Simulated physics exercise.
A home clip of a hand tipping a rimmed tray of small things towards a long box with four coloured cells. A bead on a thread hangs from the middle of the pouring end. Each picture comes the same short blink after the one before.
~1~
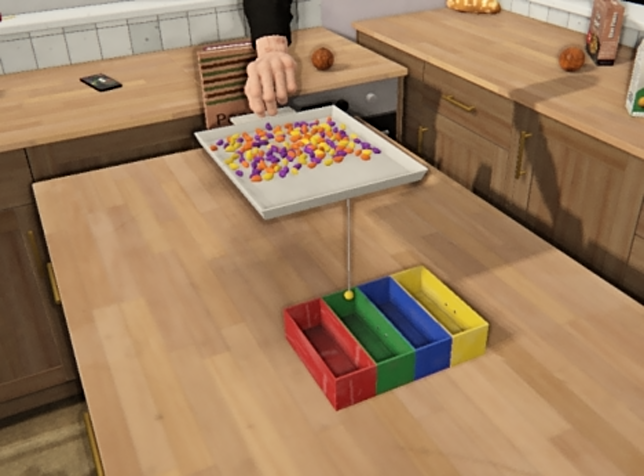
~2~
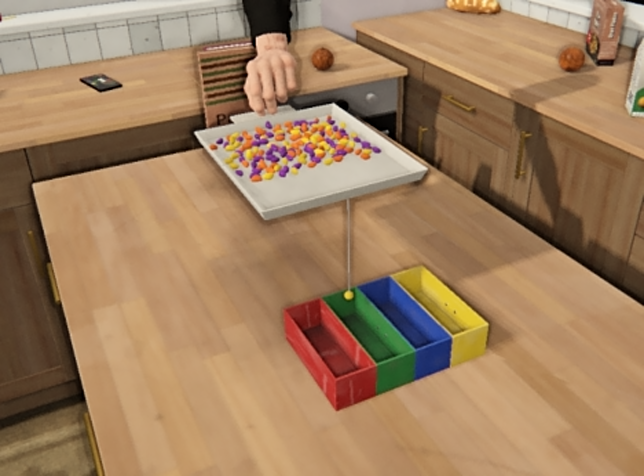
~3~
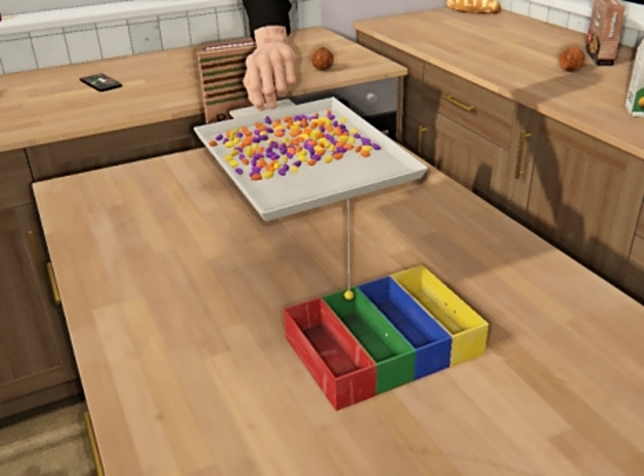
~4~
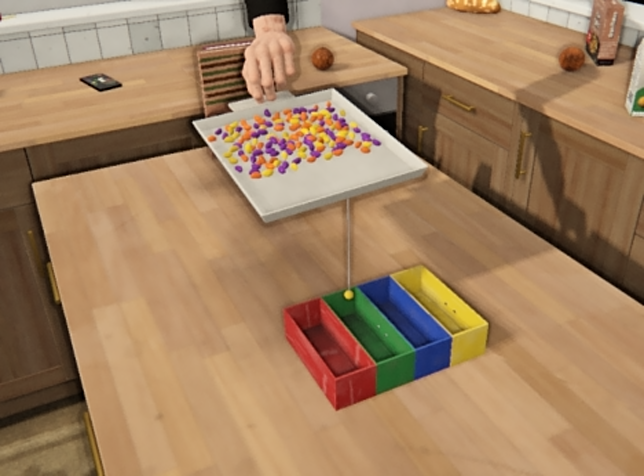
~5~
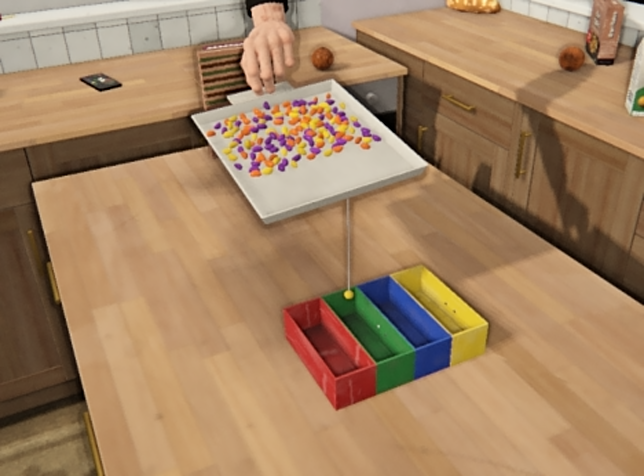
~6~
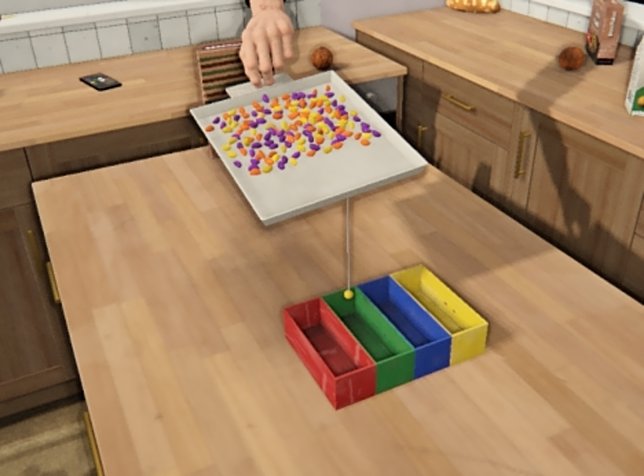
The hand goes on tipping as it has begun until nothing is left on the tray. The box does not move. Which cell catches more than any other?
Fullest: The red cell.
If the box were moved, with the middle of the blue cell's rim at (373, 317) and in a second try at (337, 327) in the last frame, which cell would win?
The first try: The red one. The second: The green one.
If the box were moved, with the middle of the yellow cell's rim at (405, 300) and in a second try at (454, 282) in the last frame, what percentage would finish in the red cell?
In turn 50 and 10 in a hundred.
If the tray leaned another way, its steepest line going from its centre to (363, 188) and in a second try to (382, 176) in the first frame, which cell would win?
In turn: The yellow cell; that yellow cell.
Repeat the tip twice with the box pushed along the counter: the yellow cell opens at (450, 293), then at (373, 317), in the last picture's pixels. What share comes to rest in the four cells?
About 20 and 100 per cent.
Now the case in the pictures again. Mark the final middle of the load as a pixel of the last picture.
Close to (289, 372).
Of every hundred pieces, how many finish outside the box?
About 70 per cent.
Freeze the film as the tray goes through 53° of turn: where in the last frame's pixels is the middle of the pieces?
Roughly at (288, 198).
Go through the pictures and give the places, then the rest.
The first frame shows corners of the pouring end at (265, 208) and (421, 168), level; middle of the load at (295, 147), jelly beans; bead on its thread at (349, 295); red cell at (356, 385); green cell at (395, 370); blue cell at (433, 356); yellow cell at (469, 342).
The second frame shows corners of the pouring end at (265, 208) and (421, 168), level; middle of the load at (295, 146).
The third frame shows corners of the pouring end at (265, 209) and (421, 167), tipped barely, lowest at the left corner; middle of the load at (295, 142).
The fourth frame shows corners of the pouring end at (265, 211) and (421, 165), tipped a little, lowest at the left corner; middle of the load at (295, 137).
The fifth frame shows corners of the pouring end at (265, 213) and (421, 164), tipped a little, lowest at the left corner; middle of the load at (294, 132).
The sixth frame shows corners of the pouring end at (265, 215) and (421, 162), tipped a little, lowest at the left corner; middle of the load at (293, 127); red cell at (355, 384); green cell at (395, 369); blue cell at (433, 355); yellow cell at (468, 342).
Soon after the last picture, tray tipped steeply; most on the tray; a stray few in the red cell; a stray few in the green cell; a small part falling or outside the box.
A little later, tray tipped right over; about a quarter on the tray; about a quarter in the red cell; a stray few in the green cell; about two thirds falling or outside the box.
Later still, tray tipped past a quarter turn; about a quarter in the red cell; a stray few in the green cell; about two thirds falling or outside the box.
At rest, tray tipped past a quarter turn; about a quarter in the red cell; a stray few in the green cell; none in the blue cell; none in the yellow cell; about two thirds outside the box.
